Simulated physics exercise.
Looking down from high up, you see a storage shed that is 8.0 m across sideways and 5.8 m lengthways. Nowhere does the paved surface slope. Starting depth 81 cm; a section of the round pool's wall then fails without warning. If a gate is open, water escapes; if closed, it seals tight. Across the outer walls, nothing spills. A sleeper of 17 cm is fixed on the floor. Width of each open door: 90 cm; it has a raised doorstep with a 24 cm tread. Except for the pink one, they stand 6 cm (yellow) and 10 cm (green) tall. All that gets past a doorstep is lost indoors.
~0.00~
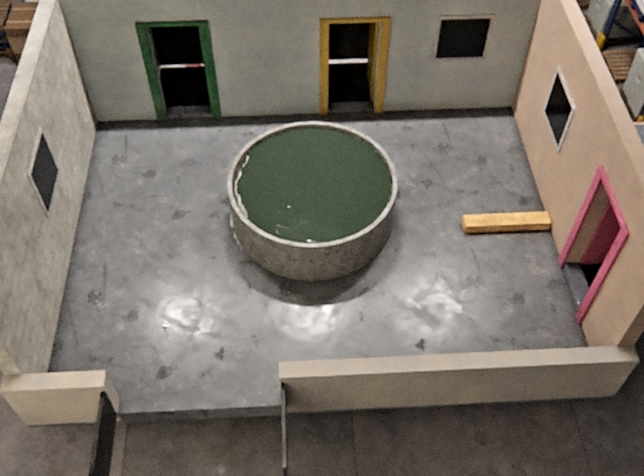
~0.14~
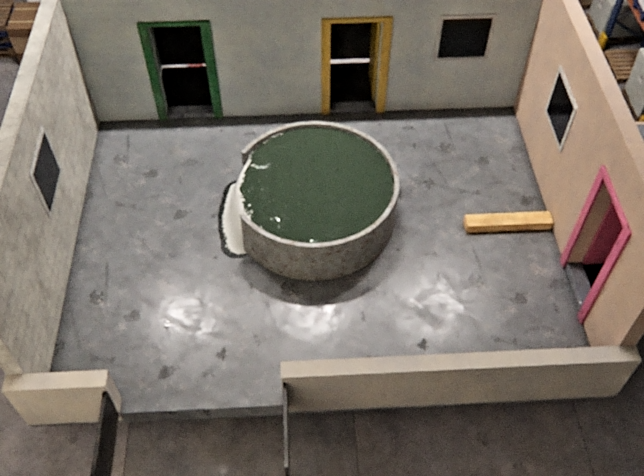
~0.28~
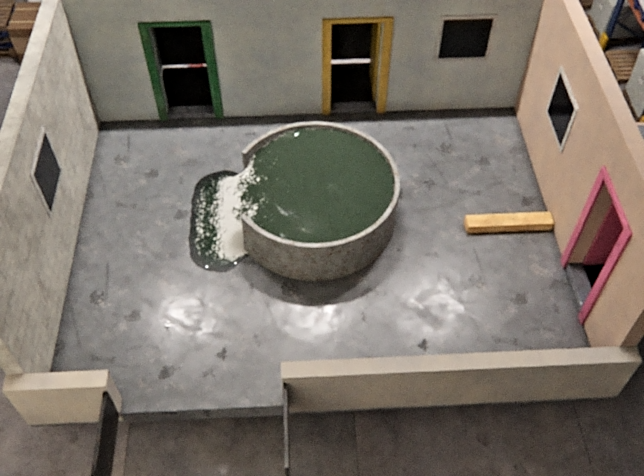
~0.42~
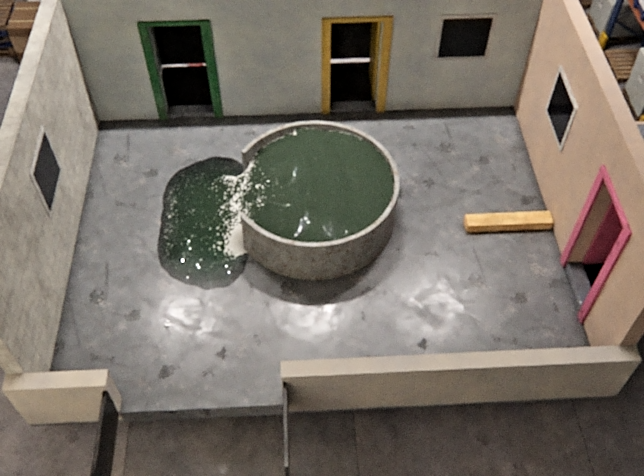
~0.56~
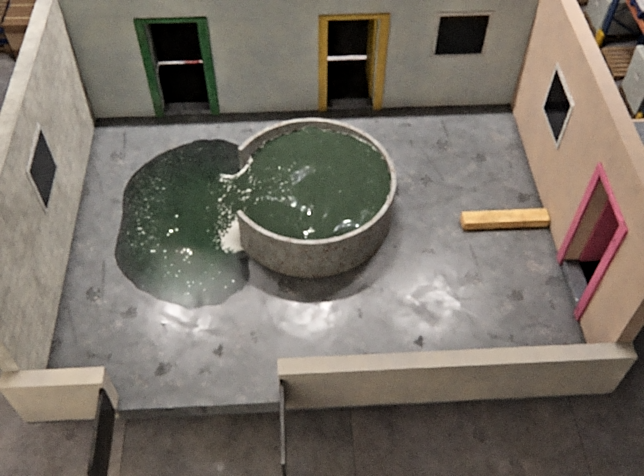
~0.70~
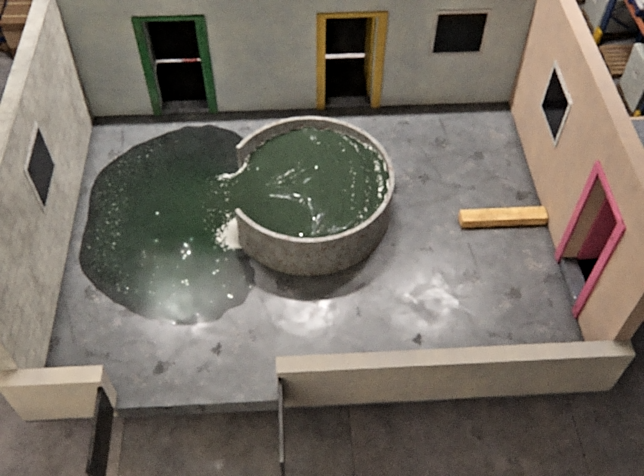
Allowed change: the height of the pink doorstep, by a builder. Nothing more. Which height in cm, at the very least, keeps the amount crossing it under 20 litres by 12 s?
Close to 8.5 cm is just enough.
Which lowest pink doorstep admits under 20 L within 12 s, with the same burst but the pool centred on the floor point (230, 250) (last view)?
Then close to 10.5 cm.
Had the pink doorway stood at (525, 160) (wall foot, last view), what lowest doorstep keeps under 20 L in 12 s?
Around 10.0 cm would do it.
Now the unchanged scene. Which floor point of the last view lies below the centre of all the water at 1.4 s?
Look at about (251, 212) in the last view.
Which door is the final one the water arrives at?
Last in line is the pink door.
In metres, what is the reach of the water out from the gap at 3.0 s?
Some 4.2 m out.
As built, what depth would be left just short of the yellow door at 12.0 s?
Roughly 8.0 cm deep.
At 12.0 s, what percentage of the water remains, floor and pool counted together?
I'd put it at about 80 per cent.
After 1.4 s water covers 30 % of the floor, deepest (44 cm) near (75, 219); it has not reached the pink door.
After 3.0 s water covers 40 % of the floor, deepest (41 cm) near (40, 396); it has not reached the pink door.
After 12.0 s water covers 100 % of the floor, deepest (16 cm) near (430, 377); 11 cm at the pink door, 0 litres in over its 13 cm doorstep.
At the pink door as built, the water arrived by 6.0 s and peaked near 13 cm at 8.8 s.
With a doorstep of 7 cm, 38 litres would have come in within the 12 s; with 9.5 cm, 8 litres. So under 20 litres takes about 8.5 cm.
